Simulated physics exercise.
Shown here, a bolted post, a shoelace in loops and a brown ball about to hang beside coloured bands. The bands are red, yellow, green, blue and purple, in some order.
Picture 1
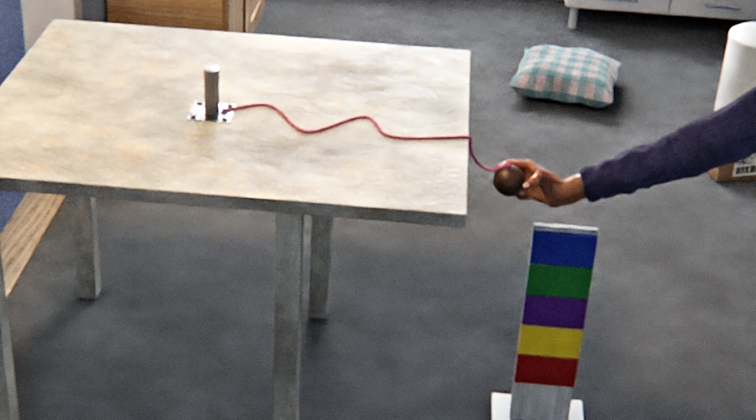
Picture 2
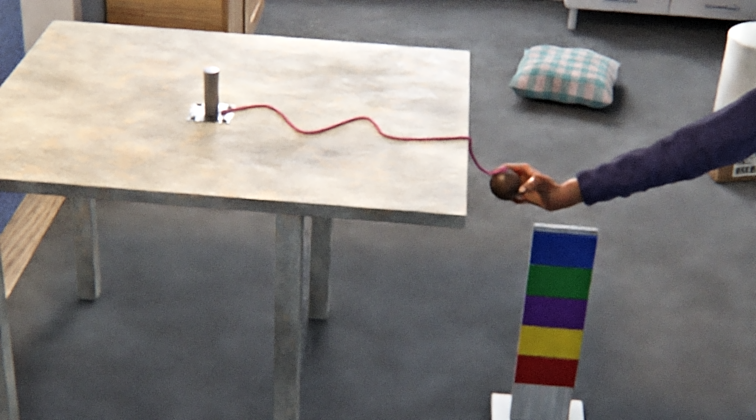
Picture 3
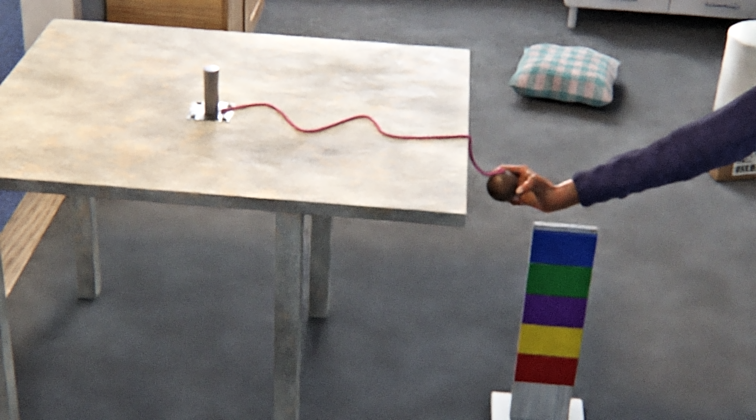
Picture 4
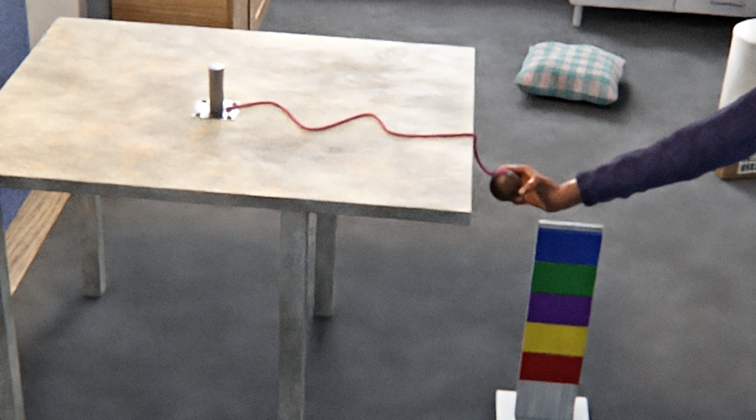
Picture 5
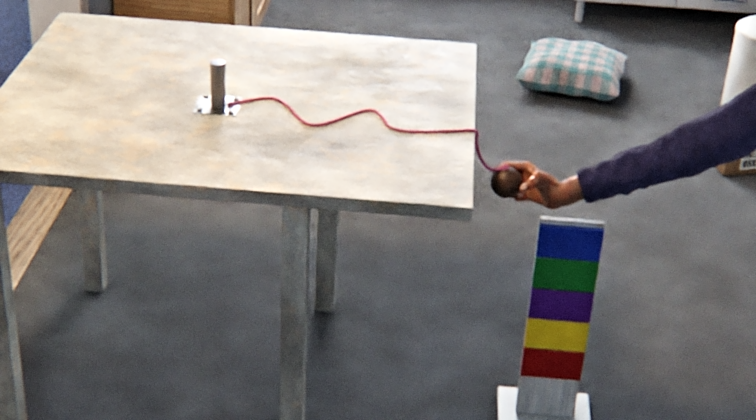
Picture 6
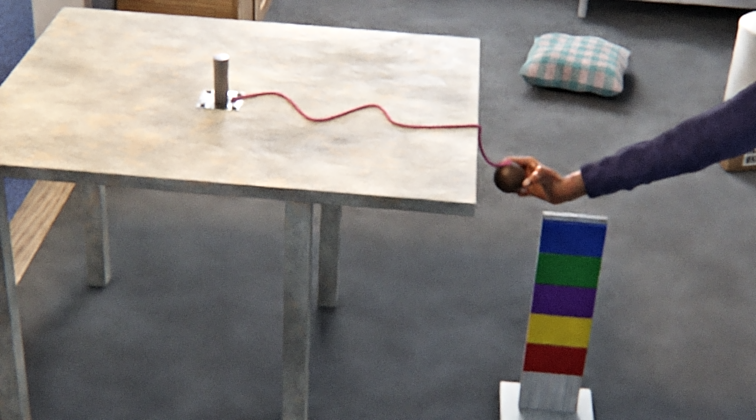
In a room, a hand holding a brown ball on a red cord beside a table and coloured bands, barely moving.
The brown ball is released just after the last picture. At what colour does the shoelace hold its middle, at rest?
The shoelace holds its middle at green.
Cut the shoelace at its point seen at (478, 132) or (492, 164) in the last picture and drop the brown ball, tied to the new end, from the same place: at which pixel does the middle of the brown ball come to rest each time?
Near (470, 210) and (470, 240).
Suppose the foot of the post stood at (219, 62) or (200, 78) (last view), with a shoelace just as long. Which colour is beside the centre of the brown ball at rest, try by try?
It would be blue; blue.
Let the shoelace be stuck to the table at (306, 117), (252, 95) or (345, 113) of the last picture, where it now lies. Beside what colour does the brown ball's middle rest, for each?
Taking them in turn: Blue; green; blue.
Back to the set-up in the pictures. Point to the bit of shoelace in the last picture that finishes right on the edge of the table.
It lies at about (408, 126).
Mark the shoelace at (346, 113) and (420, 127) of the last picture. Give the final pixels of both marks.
The first at (388, 116), the second at (478, 142).
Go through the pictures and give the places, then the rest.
The first frame shows brown ball (509, 180); blue (564, 251); green (559, 282); purple (555, 313); yellow (550, 343); red (546, 371).
The second frame shows brown ball (505, 185); shoelace through (252, 106) (294, 127) (349, 121) (387, 136) (457, 138).
The third frame shows brown ball (502, 186).
The fourth frame shows brown ball (506, 186); shoelace through (257, 103) (299, 124) (354, 117) (392, 133) (462, 135).
The fifth frame shows brown ball (507, 182).
The sixth frame shows brown ball (510, 178); shoelace through (262, 94) (304, 114) (359, 108) (397, 124) (466, 126).
Soon after, ball near (496, 260); level with green.
Then, ball near (445, 259); level with green.
Further on, ball near (473, 261); level with green.
At rest, ball near (467, 261); level with green. At green.
